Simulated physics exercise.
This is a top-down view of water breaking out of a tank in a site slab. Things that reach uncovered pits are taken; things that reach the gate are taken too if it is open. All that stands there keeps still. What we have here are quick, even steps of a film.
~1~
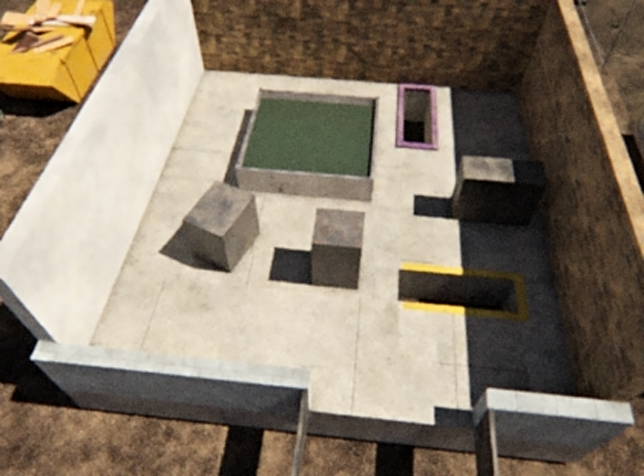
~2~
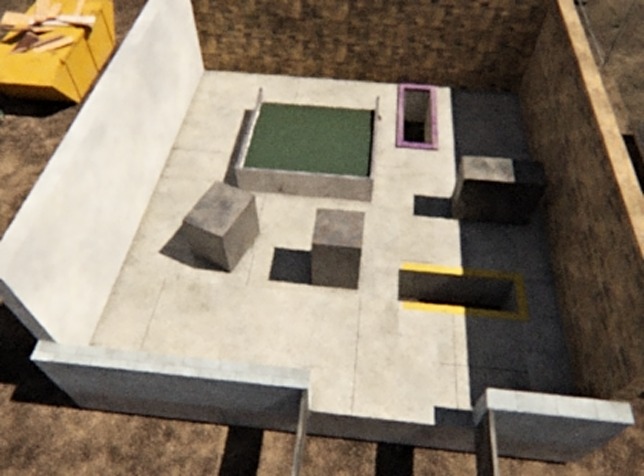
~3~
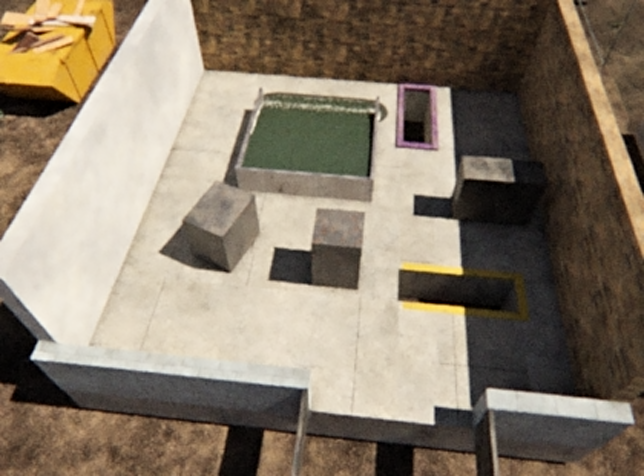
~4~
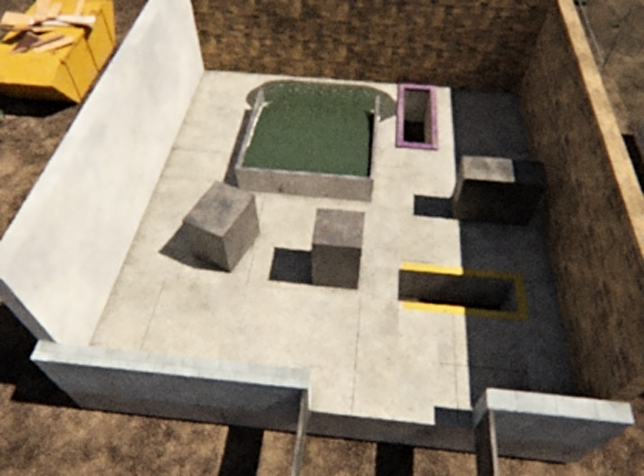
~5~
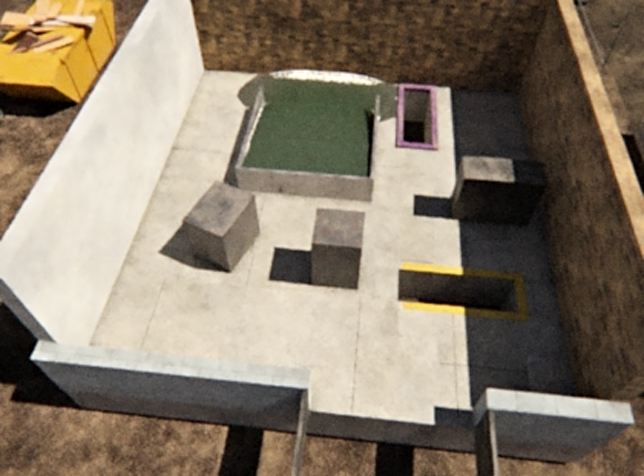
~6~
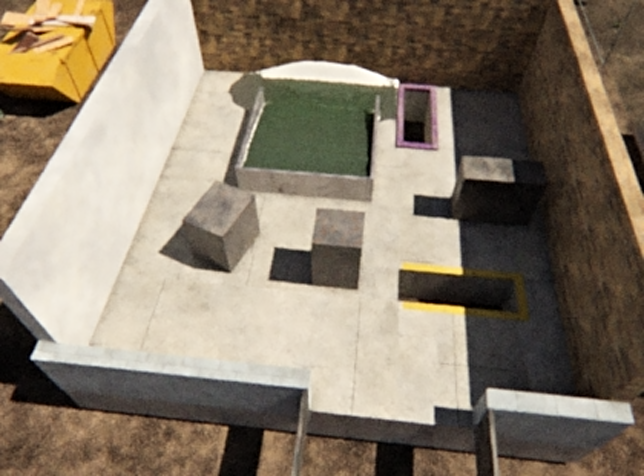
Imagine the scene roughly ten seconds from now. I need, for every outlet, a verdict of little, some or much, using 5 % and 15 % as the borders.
Verdicts: Gate, little; yellow pit, little; purple pit, much.
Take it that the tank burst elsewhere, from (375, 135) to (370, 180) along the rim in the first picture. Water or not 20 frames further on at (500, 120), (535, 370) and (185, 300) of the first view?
Point 1: Inundated; point 2: Inundated; point 3: Unwetted.
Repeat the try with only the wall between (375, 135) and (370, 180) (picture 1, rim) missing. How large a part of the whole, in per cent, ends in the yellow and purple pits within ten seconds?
I'd say the yellow pit gets around 25 percent and the purple pit around 12 percent.
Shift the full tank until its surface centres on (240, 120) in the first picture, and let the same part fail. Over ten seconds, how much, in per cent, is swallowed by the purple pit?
Purple: 35 %.
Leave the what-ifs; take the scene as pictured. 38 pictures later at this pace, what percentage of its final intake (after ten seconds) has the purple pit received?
It should be near 85 percent of the ten-second total.
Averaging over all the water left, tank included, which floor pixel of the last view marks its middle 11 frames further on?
I'd put it at around (309, 116).
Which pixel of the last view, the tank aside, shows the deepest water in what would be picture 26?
Deepest point: About (212, 72).
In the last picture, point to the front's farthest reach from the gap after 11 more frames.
I'd put it around (508, 94).
A moment on, water covers 10 % of the floor; the gate 0 %, the yellow pit 0 %, the purple pit 1 %.
Next, water covers 15 % of the floor; the gate 0 %, the yellow pit 0 %, the purple pit 7 %.
Then, water covers 30 % of the floor; the gate 0 %, the yellow pit 0 %, the purple pit 19 %.
Later, water covers 45 % of the floor; the gate 0 %, the yellow pit 0 %, the purple pit 26 %.
In the end, water covers 70 % of the floor; the gate 0 %, the yellow pit 2 %, the purple pit 29 %.
